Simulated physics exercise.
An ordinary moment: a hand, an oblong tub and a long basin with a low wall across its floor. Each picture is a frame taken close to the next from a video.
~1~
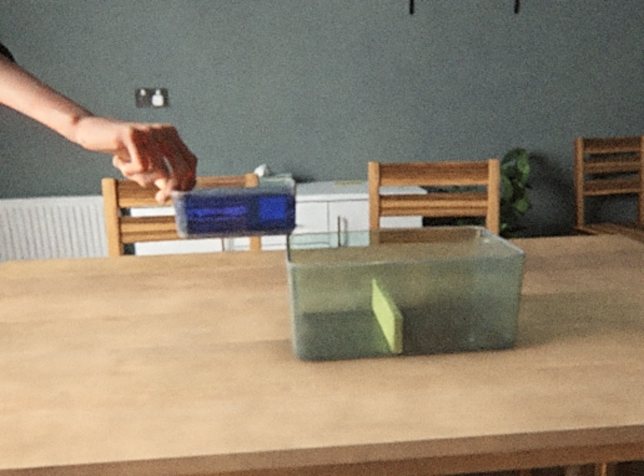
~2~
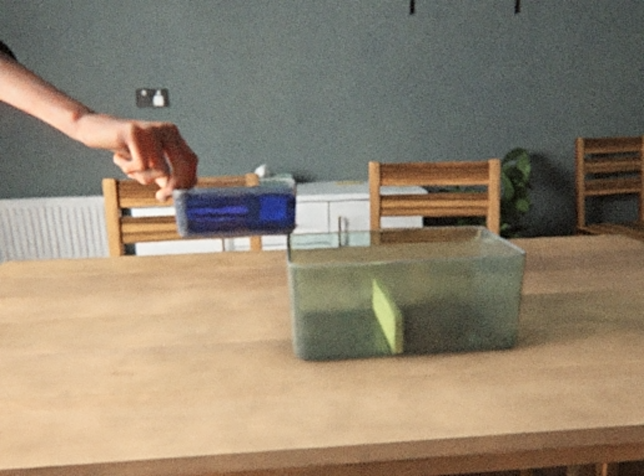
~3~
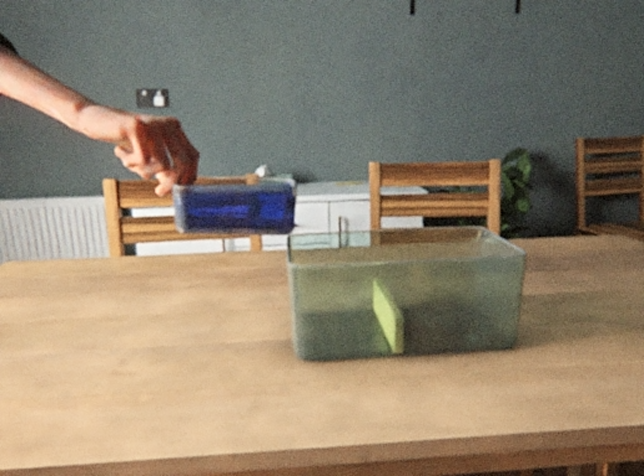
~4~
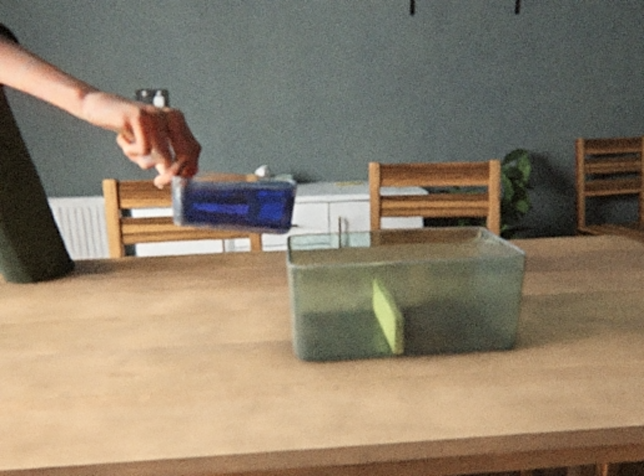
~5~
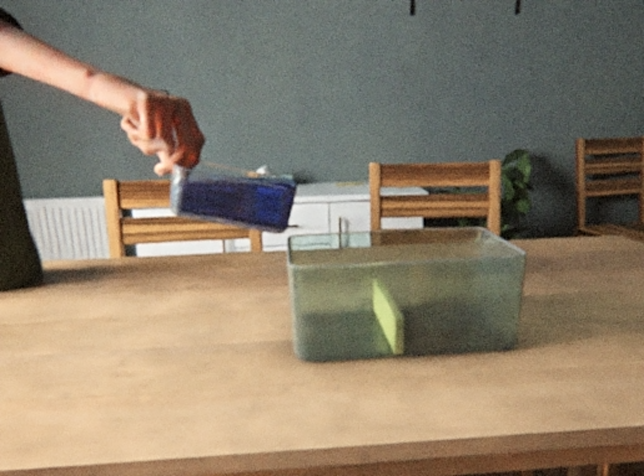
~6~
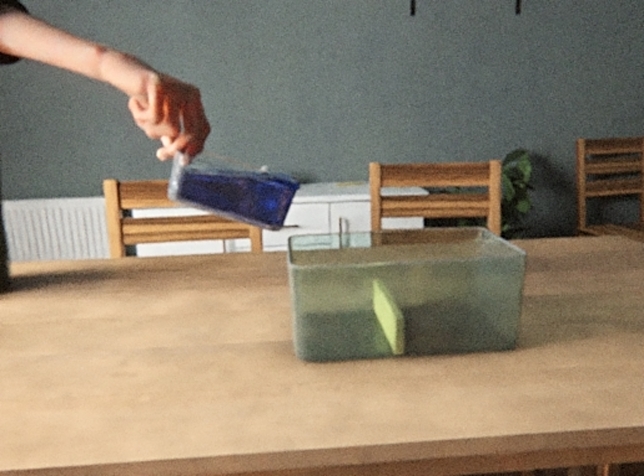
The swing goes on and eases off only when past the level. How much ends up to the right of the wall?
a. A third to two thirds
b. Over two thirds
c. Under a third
(a) A third to two thirds.
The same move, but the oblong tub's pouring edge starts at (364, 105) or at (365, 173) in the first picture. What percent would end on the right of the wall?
Roughly 70 percent on the first try and 90 percent on the second.
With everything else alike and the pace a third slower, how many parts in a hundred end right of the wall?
Around 20 in a hundred.
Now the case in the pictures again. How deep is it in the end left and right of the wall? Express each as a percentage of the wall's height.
30 per cent for the left part, 20 for the right.
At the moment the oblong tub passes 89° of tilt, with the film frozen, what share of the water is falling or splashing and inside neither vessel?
About 50 per cent.
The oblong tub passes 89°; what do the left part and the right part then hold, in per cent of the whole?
25 per cent left, 0 per cent right.
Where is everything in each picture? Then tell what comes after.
It leans 0°; its right rim is at (295, 185); the water meets the walls at (181, 194) and (293, 190); the long basin's rim runs from (287, 250) to (502, 241); the wall's top is at (386, 297), in the first frame.
It leans 1°; its right rim is at (295, 185); the water meets the walls at (182, 193) and (294, 189), in the second frame.
It leans 3°; its right rim is at (295, 185); the water meets the walls at (181, 191) and (294, 187), in the third frame.
It leans 7°; its right rim is at (295, 186); the water meets the walls at (180, 187) and (293, 185), in the fourth frame.
It leans 13°; its right rim is at (295, 186); the water meets the walls at (180, 181) and (295, 181), in the fifth frame.
It leans 19°; its right rim is at (295, 186); the water meets the walls at (178, 172) and (296, 183); 3 per cent is over the edge, in the sixth frame.
A moment on, the oblong tub is tipped on its side and 22 per cent is still to pour, 26 is left of the wall and 0 right of it.
Next, the oblong tub is tipped right over and 0 per cent is still to pour, 47 is left of the wall and 50 right of it.
Then the oblong tub is tipped right over and 0 per cent is still to pour, 52 is left of the wall and 47 right of it.
Later the oblong tub is tipped right over and 0 per cent is still to pour, 52 is left of the wall and 47 right of it.
Finally, 52 per cent lies left of the wall, 47 right of it and 1 outside.
